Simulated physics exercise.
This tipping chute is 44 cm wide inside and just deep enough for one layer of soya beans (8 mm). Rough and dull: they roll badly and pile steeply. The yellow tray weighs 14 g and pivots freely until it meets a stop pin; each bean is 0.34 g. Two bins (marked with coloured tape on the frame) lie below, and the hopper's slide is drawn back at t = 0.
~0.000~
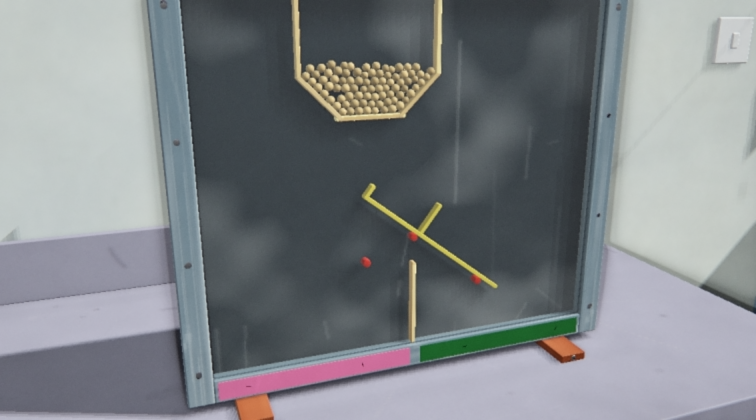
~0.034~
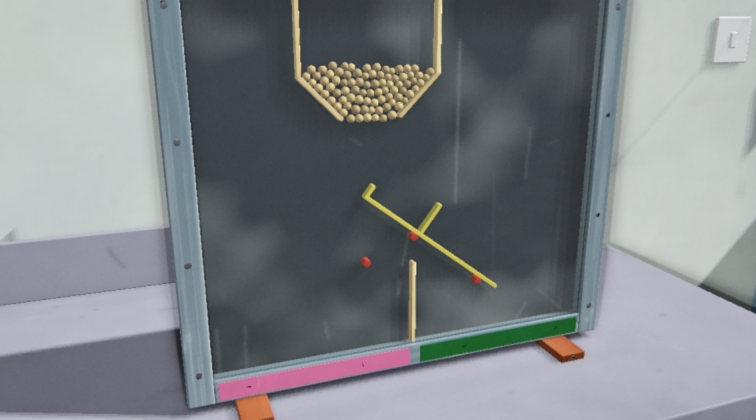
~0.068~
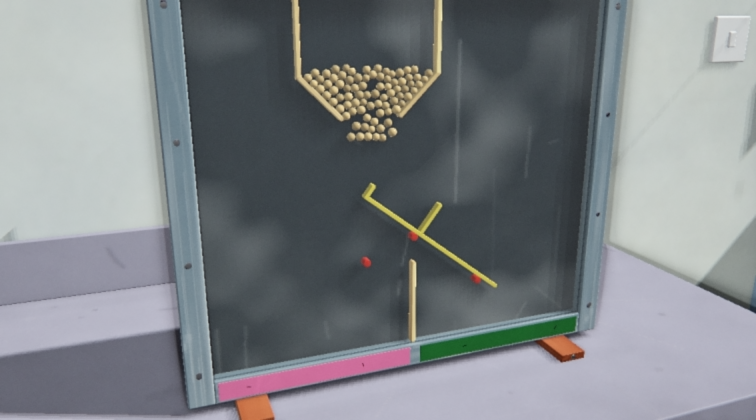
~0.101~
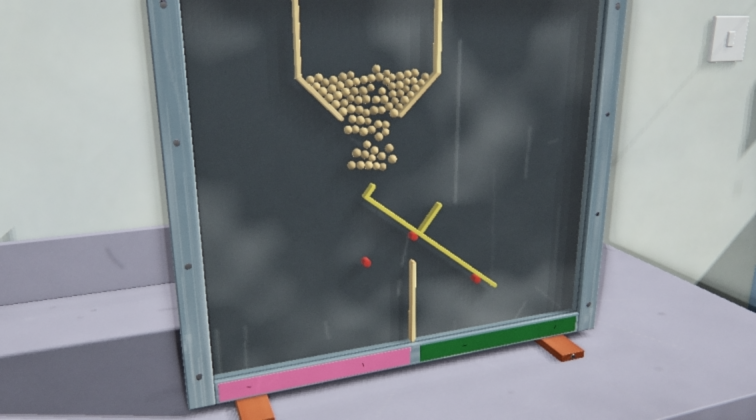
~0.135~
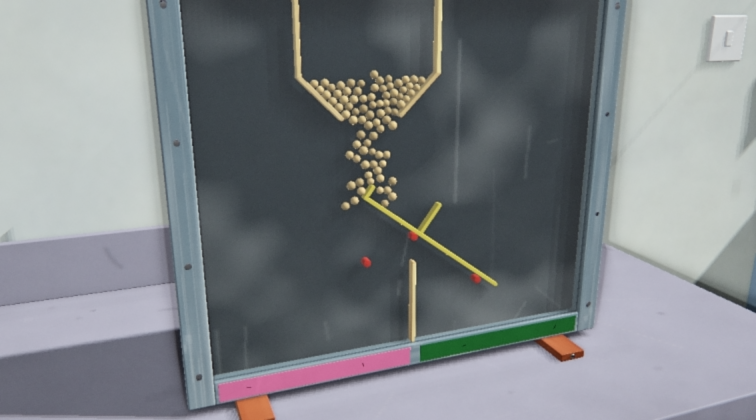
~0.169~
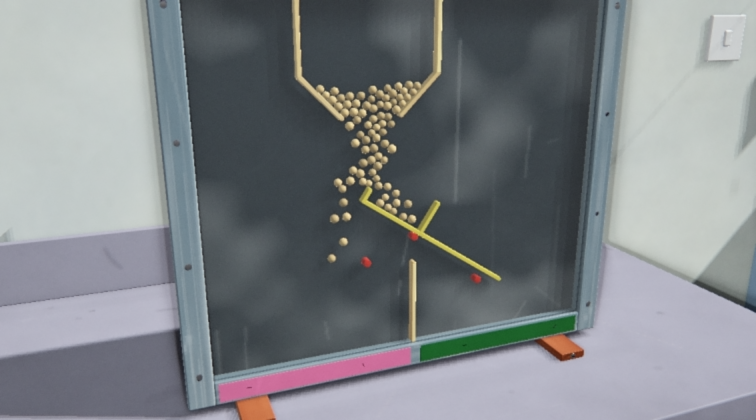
Beans pouring from a hopper onto a yellow tilted tray, some dropping past its left end as the tray shifts slightly.
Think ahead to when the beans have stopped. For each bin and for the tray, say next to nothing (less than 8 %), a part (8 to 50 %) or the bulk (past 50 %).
At rest, pink bin the bulk, green bin next to nothing, tray a part.
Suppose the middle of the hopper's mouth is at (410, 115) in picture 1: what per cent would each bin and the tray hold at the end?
Pink bin: 5; green bin: 45; tray: 50.
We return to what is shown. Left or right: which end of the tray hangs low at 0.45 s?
Its left end is down.
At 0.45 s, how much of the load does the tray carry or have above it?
About 50 per cent.
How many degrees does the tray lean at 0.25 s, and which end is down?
About 20°, right end down.
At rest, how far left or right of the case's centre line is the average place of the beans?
Some 10 cm left of it.
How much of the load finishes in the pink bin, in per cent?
Some 55 per cent.
After 0.25 s 95 % have left the hopper; tray right end down 18°; on or over it 75 %, past it to the left 20 %, to the right 0 %.
After 0.45 s 100 % have left the hopper; tray left end down 23°; on or over it 50 %, past it to the left 50 %, to the right 0 %.
In the end, by 1.7 s, pink bin 55 %, green bin 0 %, tray 45 %; tray left end down 23°.
